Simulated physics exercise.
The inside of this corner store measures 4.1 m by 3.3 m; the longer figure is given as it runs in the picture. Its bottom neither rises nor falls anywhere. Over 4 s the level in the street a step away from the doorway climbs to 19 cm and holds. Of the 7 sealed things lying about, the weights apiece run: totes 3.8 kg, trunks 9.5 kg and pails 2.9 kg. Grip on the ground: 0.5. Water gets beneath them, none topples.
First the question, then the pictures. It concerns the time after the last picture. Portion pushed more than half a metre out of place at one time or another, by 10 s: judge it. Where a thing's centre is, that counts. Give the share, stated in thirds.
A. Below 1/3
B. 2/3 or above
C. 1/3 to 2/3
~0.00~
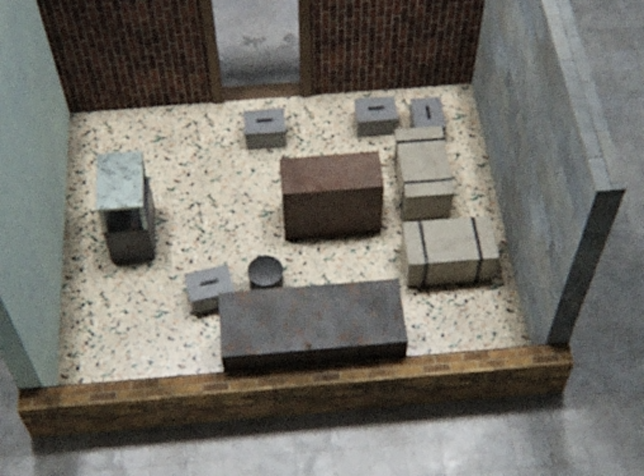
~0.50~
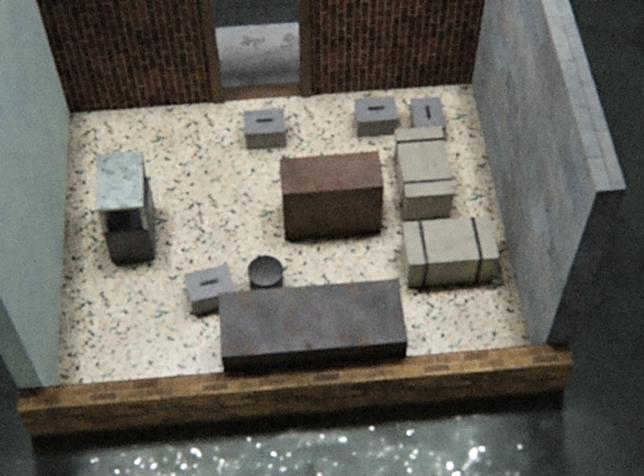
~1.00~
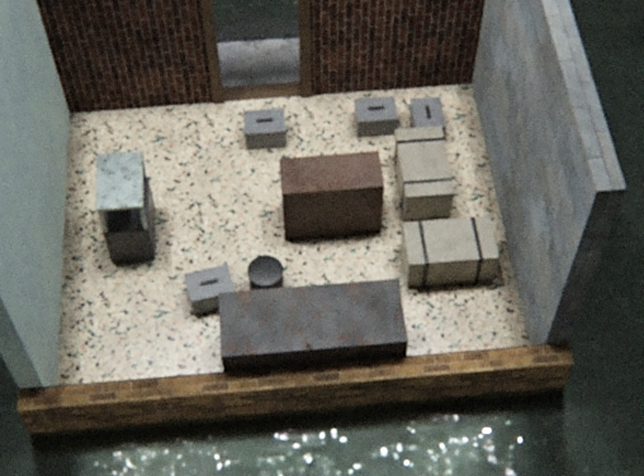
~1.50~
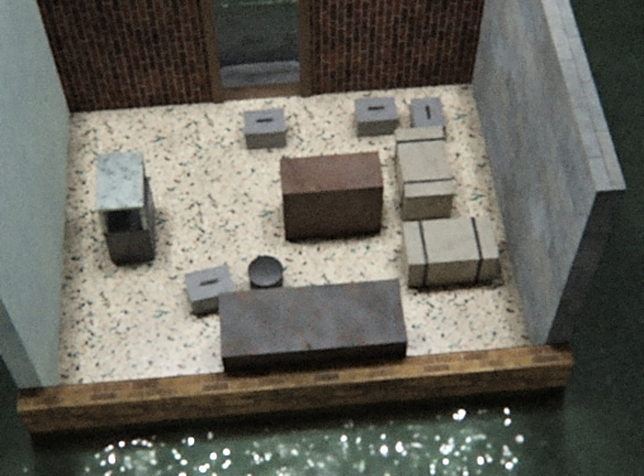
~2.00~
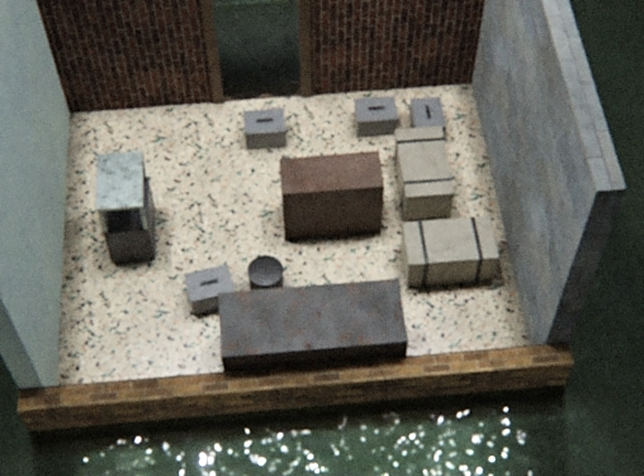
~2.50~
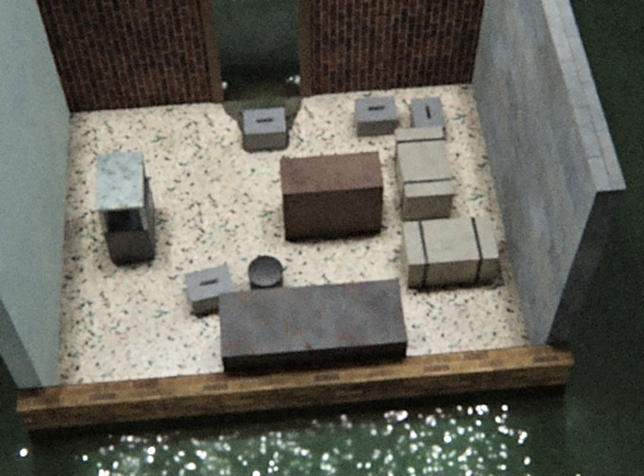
(B) 2/3 or above.
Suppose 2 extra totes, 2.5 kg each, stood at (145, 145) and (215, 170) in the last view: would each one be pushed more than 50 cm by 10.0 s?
Order as asked: Not as far and farther.
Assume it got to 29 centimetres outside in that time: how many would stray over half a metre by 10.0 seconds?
Then 7 of them.
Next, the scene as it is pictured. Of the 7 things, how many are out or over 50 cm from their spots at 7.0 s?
The count is 3.
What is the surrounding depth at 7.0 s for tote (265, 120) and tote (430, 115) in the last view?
Roughly 6 and 3 cm.
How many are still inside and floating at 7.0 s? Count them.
Total: 3.
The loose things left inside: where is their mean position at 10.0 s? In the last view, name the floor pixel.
Close to pixel (321, 252).
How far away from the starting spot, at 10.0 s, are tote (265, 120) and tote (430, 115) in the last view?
Shifts: 200 cm / 80 cm.
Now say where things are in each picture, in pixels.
In the first frame, a tote at (264, 121), on the bottom; a tote at (209, 283) rests on the ground; water covers 0.0 m2; 0 of 7 have shifted.
In the second frame, a tote at (264, 121) rests on the ground; a tote at (209, 283) rests on the ground; water covers 0.0 m2; 0 of 7 have shifted.
In the third frame, a tote at (264, 121), on the bottom; a tote at (209, 283), on the bottom; 0.0 m2 under water; 0 of 7 have shifted.
In the fourth frame, a tote at (264, 121), on the bottom; a tote at (209, 283), on the bottom; water covers 0.0 m2; 0 of 7 have shifted.
In the fifth frame, a tote at (264, 121) rests on the ground; a tote at (209, 283) rests on the ground; 0.0 m2 under water; 0 of 7 have shifted.
In the sixth frame, a tote at (264, 121) rests on the ground; a tote at (209, 283), on the bottom; 0.2 m2 under water; 0 of 7 have shifted.
After 3.5 s 1 of 7 are over 50 cm from their spots; 0 afloat.
After 4.5 s 1 of 7 are over 50 cm from their spots; 0 afloat.
After 7.0 s 3 of 7 are over 50 cm from their spots; 3 afloat.
After 10.0 s 6 of 7 are over 50 cm from their spots, and 6 have been at some point; 7 afloat.
